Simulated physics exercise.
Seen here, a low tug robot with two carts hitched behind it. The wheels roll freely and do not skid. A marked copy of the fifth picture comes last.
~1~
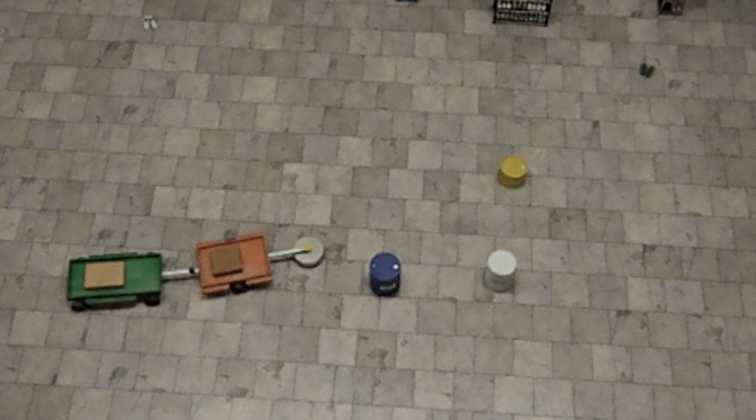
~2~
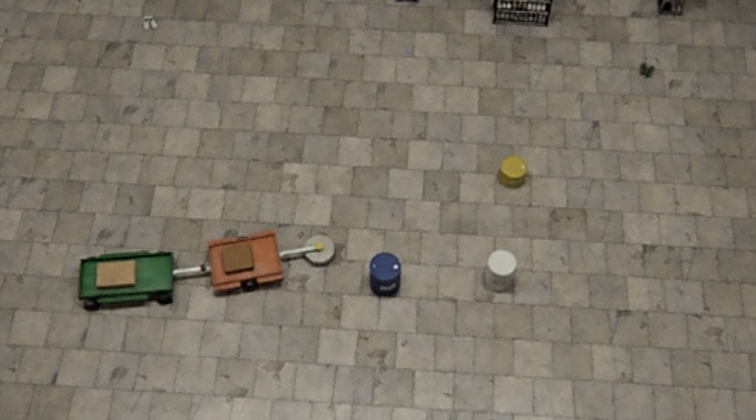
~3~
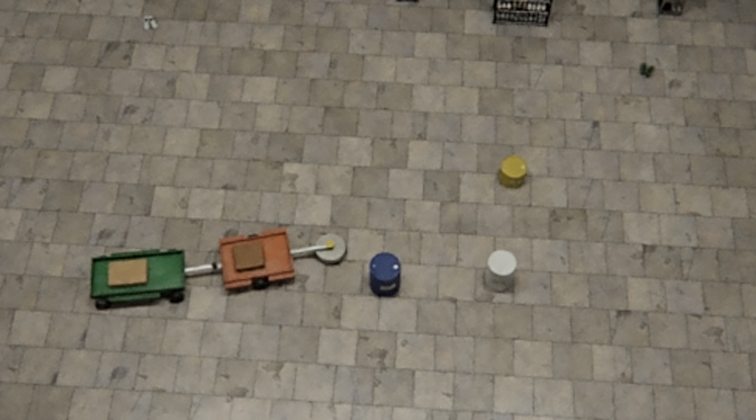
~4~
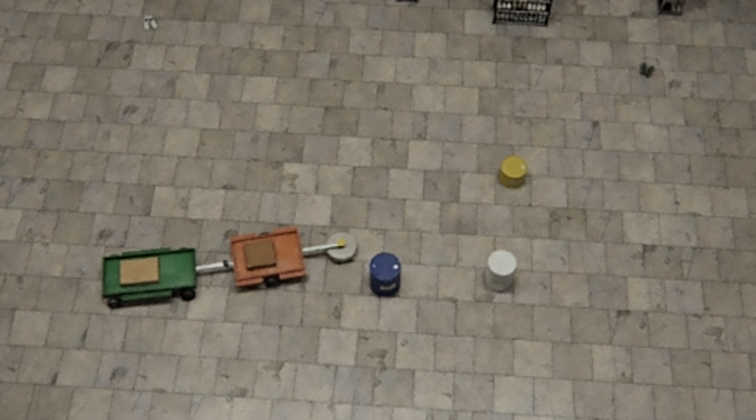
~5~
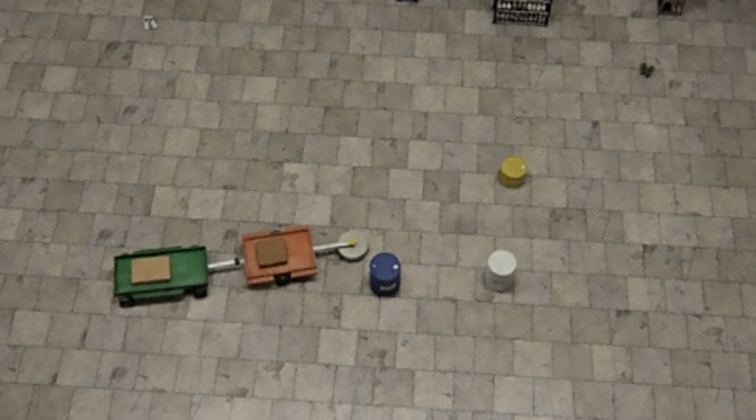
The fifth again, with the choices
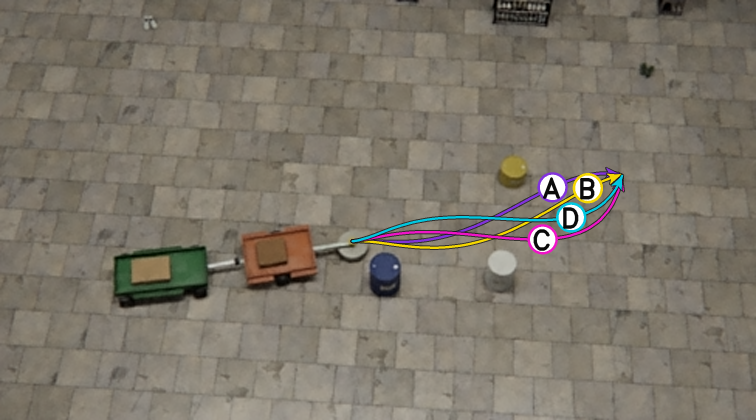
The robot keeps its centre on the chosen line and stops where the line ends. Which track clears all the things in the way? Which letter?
Take D.
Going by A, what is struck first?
It meets the blue drum.
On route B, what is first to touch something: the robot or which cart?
The orange cart.
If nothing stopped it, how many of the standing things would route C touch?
In all, two.
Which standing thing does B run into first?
First the blue drum.
On the marked copy, A from (353, 241) via (493, 218) to (619, 174); B from (353, 241) via (496, 236) to (621, 175); C from (353, 241) via (509, 238) to (622, 177); D from (353, 241) via (499, 219) to (622, 176).
With D. Early on, robot (454, 221), last cart (268, 254).
Further on, robot (559, 223), last cart (373, 234).
At the end, robot (621, 179), last cart (457, 228); nothing has been touched.
As for the rest, A meets the blue drum and yellow tub; B meets the blue drum; C meets the blue drum and white drum.
